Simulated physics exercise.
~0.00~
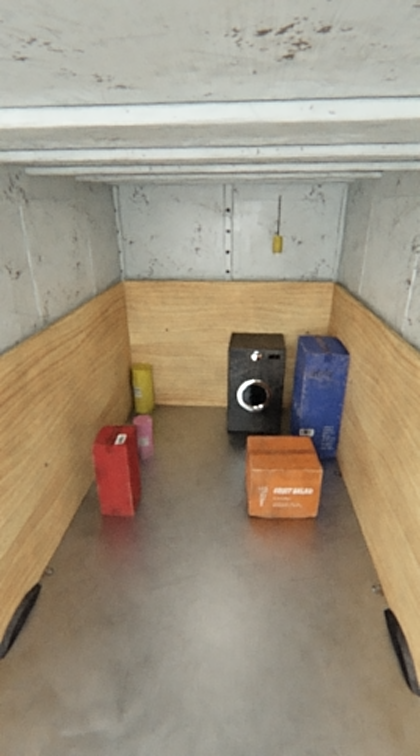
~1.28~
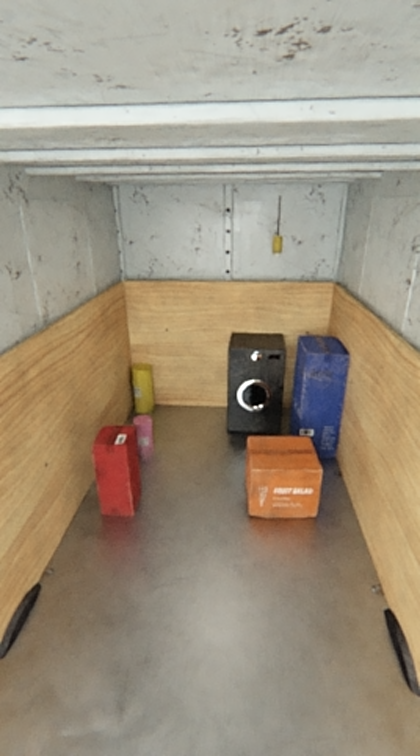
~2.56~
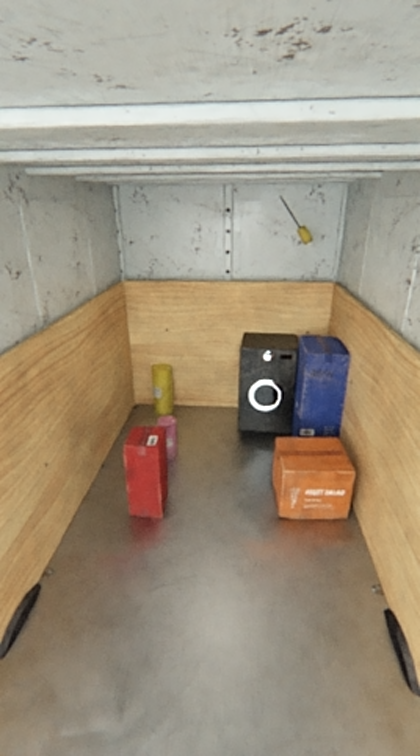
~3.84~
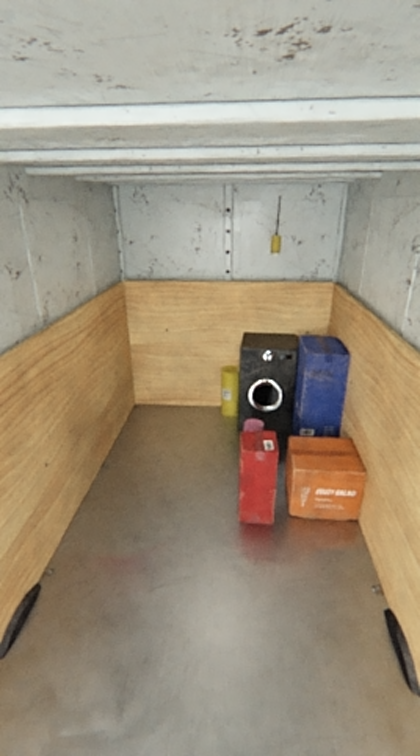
The red box, orange box and yellow and pink canisters slid right across the van's load bay as the hanging lamp swung, and the black appliance shifted slightly toward the blue box, until everything stood upright, clustered on the right side.
